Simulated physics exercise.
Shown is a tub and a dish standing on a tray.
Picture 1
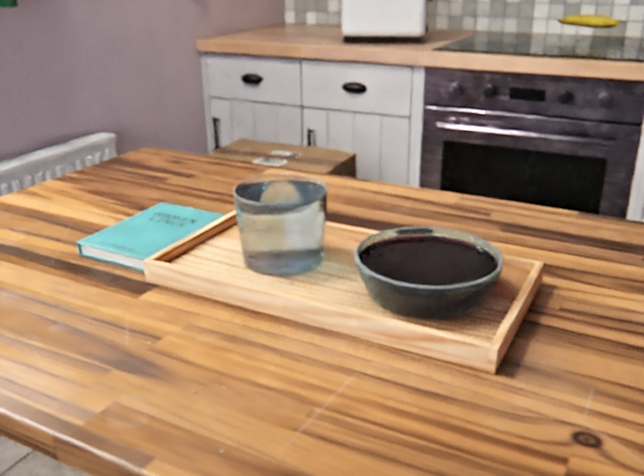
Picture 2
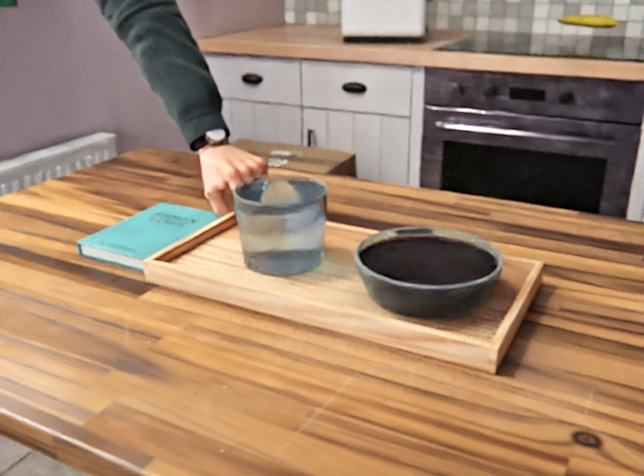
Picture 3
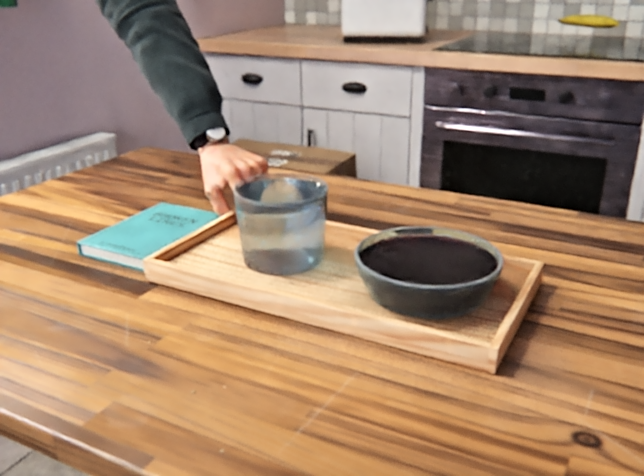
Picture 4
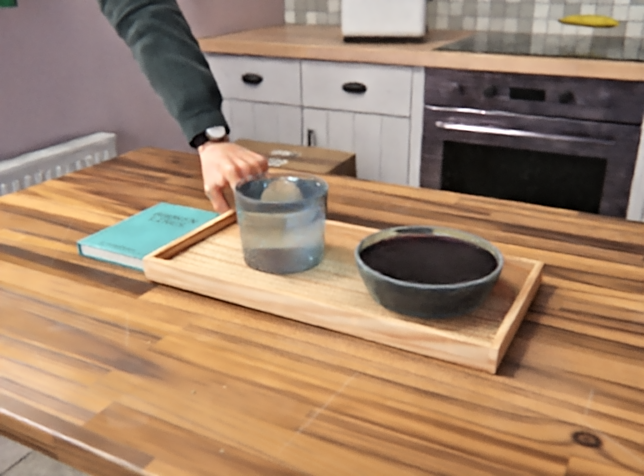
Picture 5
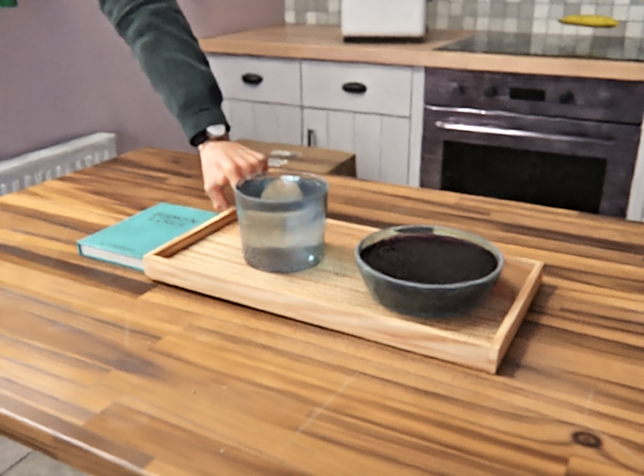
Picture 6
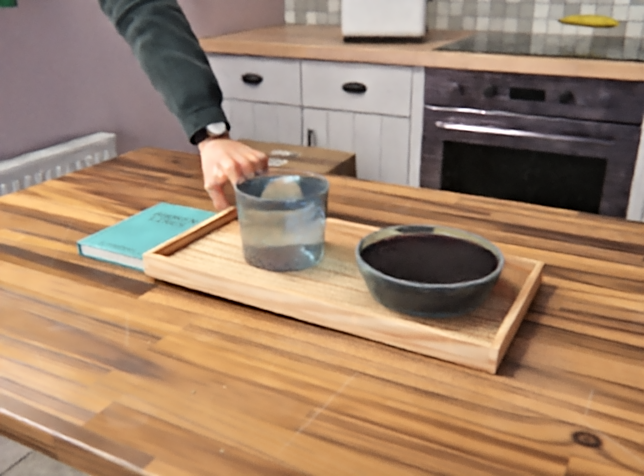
Hand in a dark green sleeve gripping the far left end of a wooden tray holding a tub and dish, barely raising it.
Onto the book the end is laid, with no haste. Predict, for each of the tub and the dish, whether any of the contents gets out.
Tub - nothing gets out; dish - nothing gets out.
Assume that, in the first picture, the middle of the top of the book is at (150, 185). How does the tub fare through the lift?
It pours over.
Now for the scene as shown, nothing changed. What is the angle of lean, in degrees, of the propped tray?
About 3°.
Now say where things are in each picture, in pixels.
In the first frame, the tray lies flat; tub (282, 223) nearly full; dish (427, 270) about three quarters full; book (111, 257).
The second frame shows a hand takes the end of the tray; tub nearly full, surface at (281, 193); dish about three quarters full, surface at (428, 262).
In the third frame, the end is rising; tub (282, 223) nearly full; dish (427, 269) about three quarters full.
In the fourth frame, the end has come up a little; tub nearly full, surface at (282, 191); dish about three quarters full, surface at (428, 261); book (111, 257).
The fifth frame shows slope near 1°; tub (283, 220) nearly full; dish (427, 268) about three quarters full.
The sixth frame shows the tray slopes by about 1°; tub nearly full, surface at (282, 188); dish about three quarters full, surface at (429, 260); book (111, 257).
Shortly, the tray slopes by about 2°; tub, none is lost; dish, none is lost.
Then, the tray slopes by about 4°; tub, none is lost; dish, none is lost.
At the finish, the tray slopes by about 3°, resting on the book; tub, none is lost; dish, none is lost.
